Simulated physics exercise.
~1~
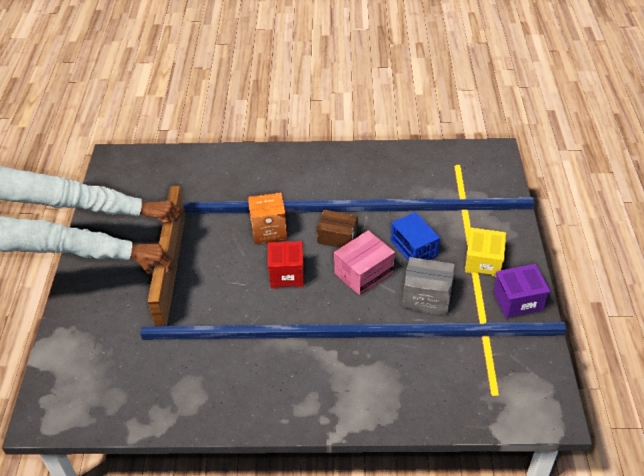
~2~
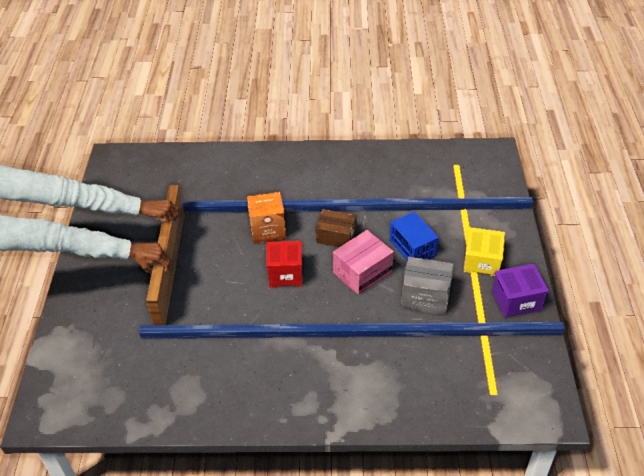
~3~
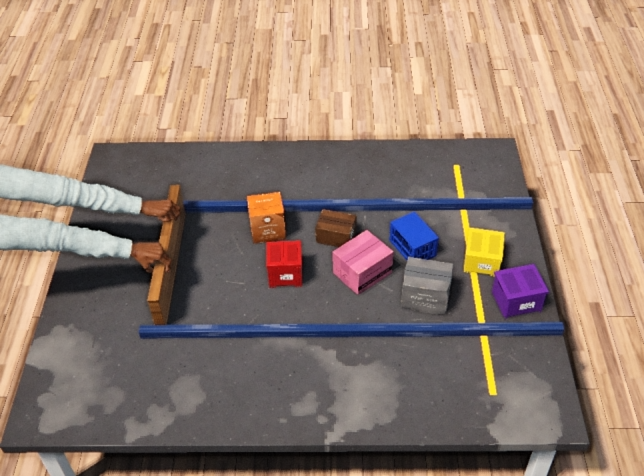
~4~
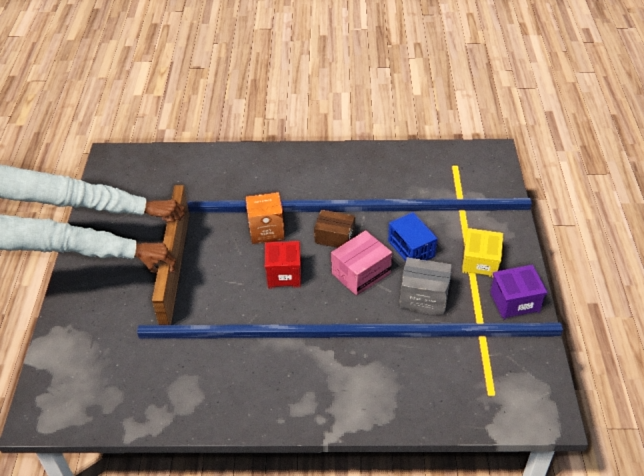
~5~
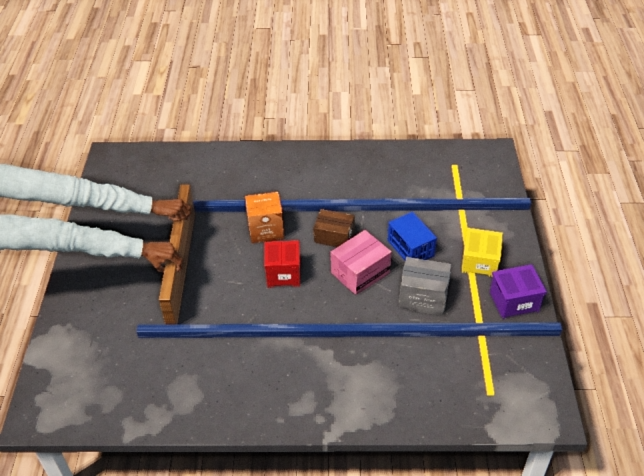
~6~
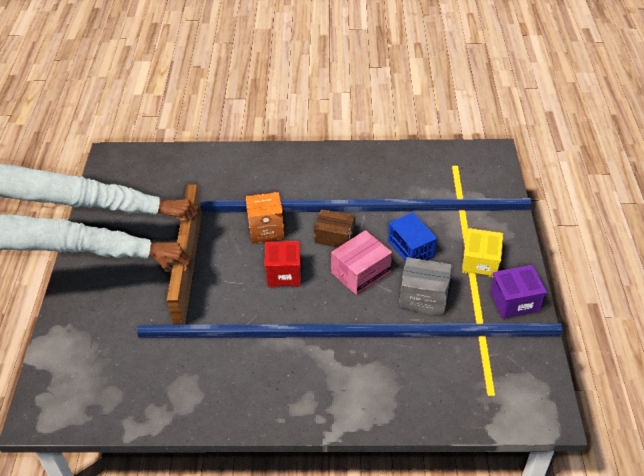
On a dark deck above a wooden floor, two hands slide an upright plank slightly right toward coloured boxes, which stay put.
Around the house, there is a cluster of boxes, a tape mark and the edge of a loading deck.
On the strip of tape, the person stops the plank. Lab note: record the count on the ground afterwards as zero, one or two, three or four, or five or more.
Count on ground: One or two.
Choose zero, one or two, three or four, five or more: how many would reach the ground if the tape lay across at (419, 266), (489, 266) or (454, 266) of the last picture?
In the order of the places given: Zero; three or four; 1 or 2.
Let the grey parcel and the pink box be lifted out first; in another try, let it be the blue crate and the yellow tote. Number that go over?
In order, the numbers are 0 and 0.
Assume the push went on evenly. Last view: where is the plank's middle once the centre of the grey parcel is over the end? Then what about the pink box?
The middle is at (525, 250) when it's the grey parcel, and at (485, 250) when it's the pink box.
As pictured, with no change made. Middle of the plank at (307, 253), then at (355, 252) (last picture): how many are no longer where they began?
First 4, then 7.
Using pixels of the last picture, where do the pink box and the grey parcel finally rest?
Final centres, in order: Near (530, 261), near (499, 298).
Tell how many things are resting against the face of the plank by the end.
3 in contact.
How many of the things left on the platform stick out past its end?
In total, 2 of them.
A little later, none off yet; purple tote at rest near (517, 292); yellow tote at rest near (482, 253); grey parcel at rest near (425, 287).
Next, none off yet; purple tote at rest near (517, 292); yellow tote at rest near (482, 253); grey parcel shifted a little near (439, 293).
Later still, none off yet; purple tote at rest near (517, 292); yellow tote shifted about its own width near (537, 261); grey parcel shifted about its own width near (467, 296).
When it is over, the number that fall off is one or two; down, blue crate and yellow tote.
